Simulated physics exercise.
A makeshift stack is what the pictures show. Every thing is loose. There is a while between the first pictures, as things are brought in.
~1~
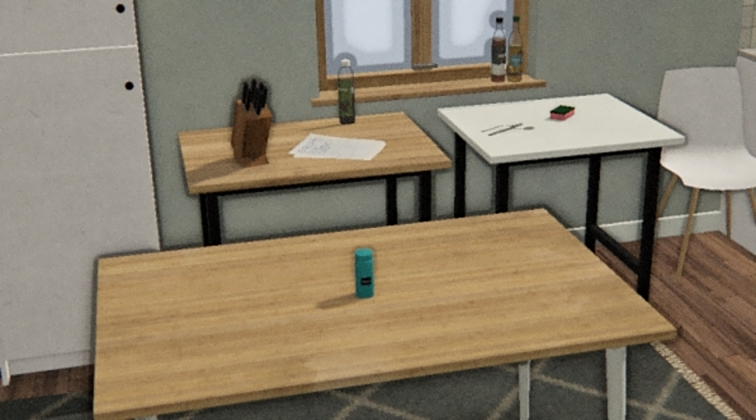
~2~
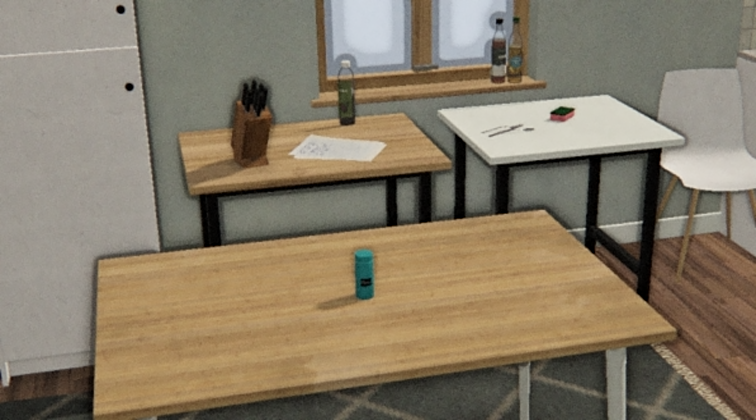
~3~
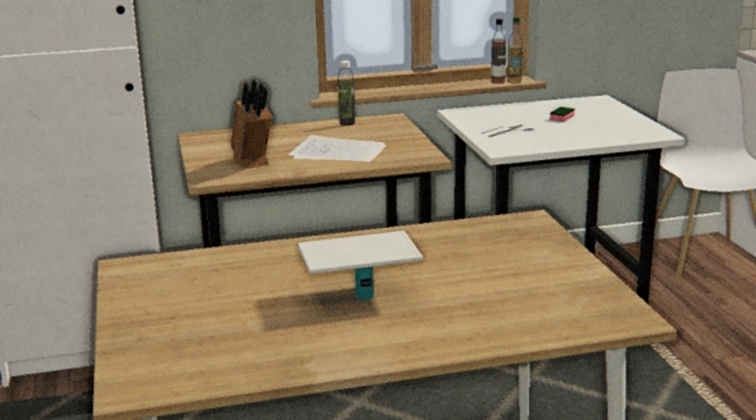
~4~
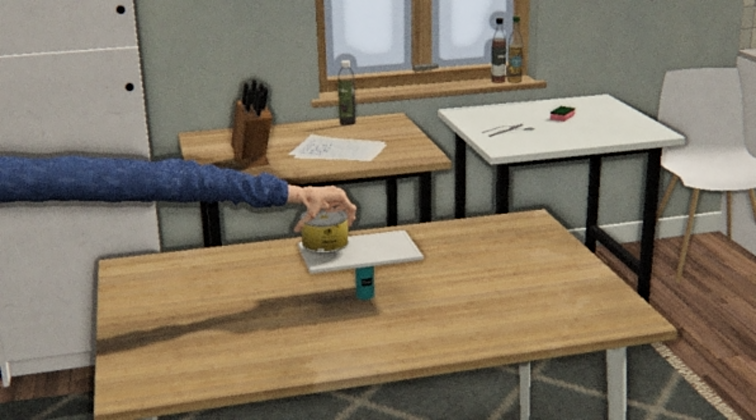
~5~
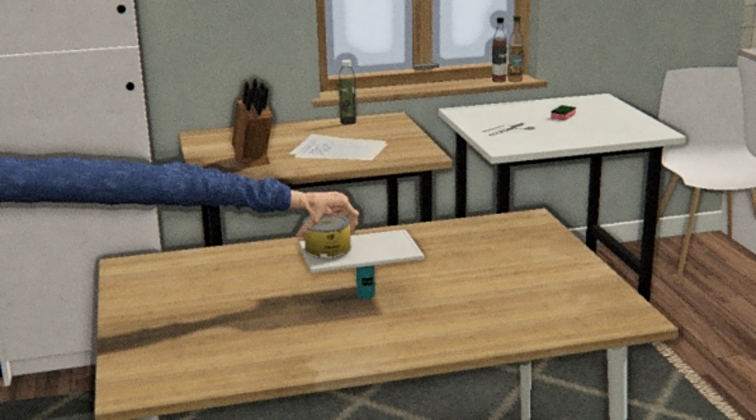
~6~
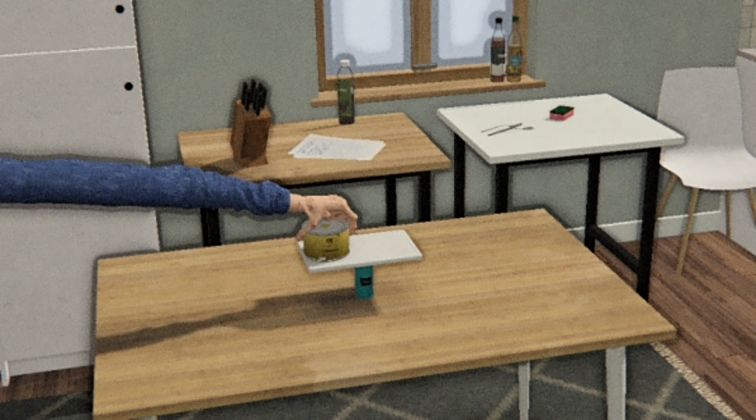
We see a turquoise shaker standing on a wooden table, then a white board resting across its top. A hand in a blue sleeve reaches in from the left and lowers a yellow tub slightly onto the board's left side, still holding it.
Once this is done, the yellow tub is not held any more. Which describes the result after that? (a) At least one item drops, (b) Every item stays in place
Option a: At least one item drops.
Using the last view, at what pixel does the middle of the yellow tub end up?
Near (303, 283).
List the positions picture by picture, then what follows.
The last thing is not in view yet; turquoise shaker (364, 274), in the first frame.
The last thing is not in view yet; turquoise shaker (364, 275), in the second frame.
The last thing is not in view yet; turquoise shaker (364, 275), in the third frame.
On its way; yellow tub (325, 230); turquoise shaker (365, 275), in the fourth frame.
On its way; yellow tub (327, 236); turquoise shaker (365, 274), in the fifth frame.
Set down, still held; yellow tub (326, 239); turquoise shaker (364, 274), in the sixth frame.
Then, 0.50 s on from there, yellow tub now fallen; white lid turned 67° from how it was put.
Then, 0.80 s on from there, white lid now fallen; turquoise shaker turned 46° from how it was put.
In the end, fallen, turquoise shaker, white lid and yellow tub. At the end, from the last picture's camera, yellow tub near (303, 283). The stack loses its balance.
